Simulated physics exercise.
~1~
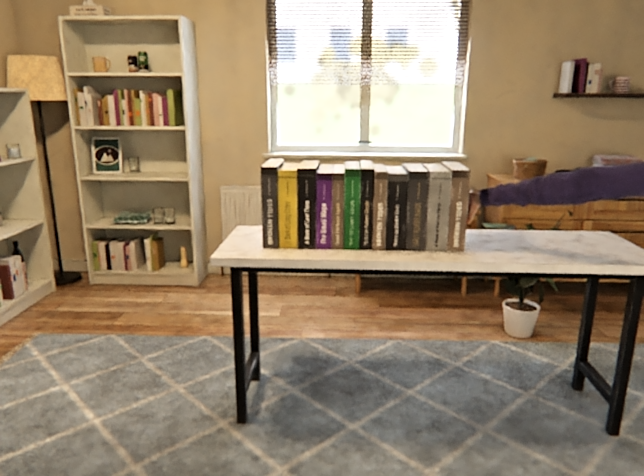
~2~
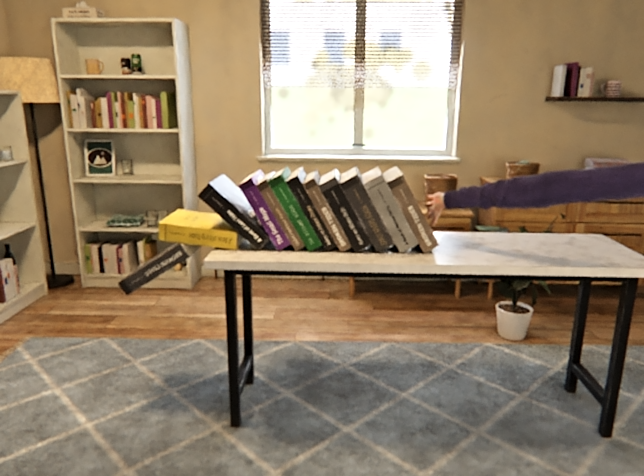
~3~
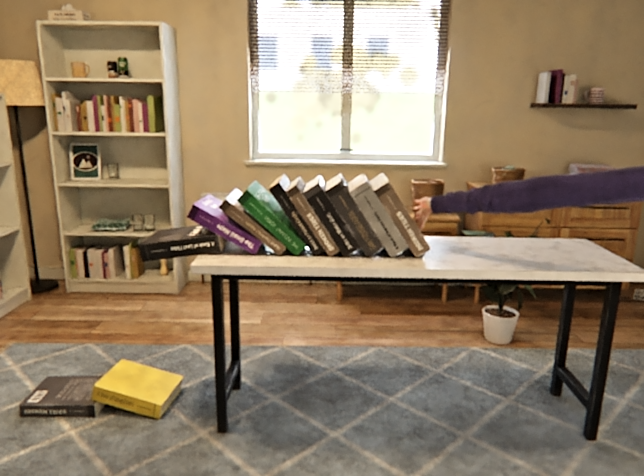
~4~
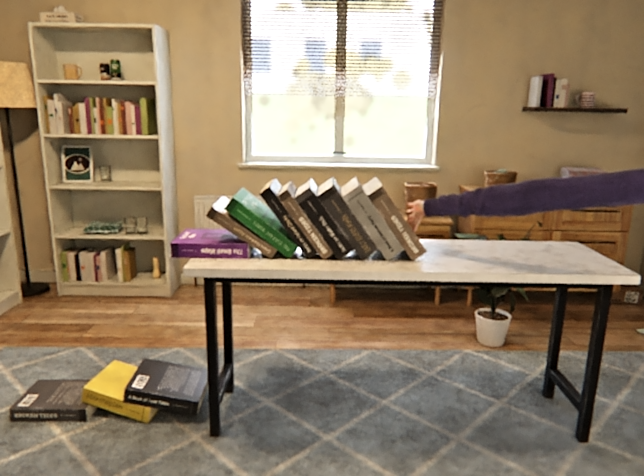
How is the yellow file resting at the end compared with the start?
At the start the yellow file stood upright in the row on the table, and at the end it was lying on its side on the rug.
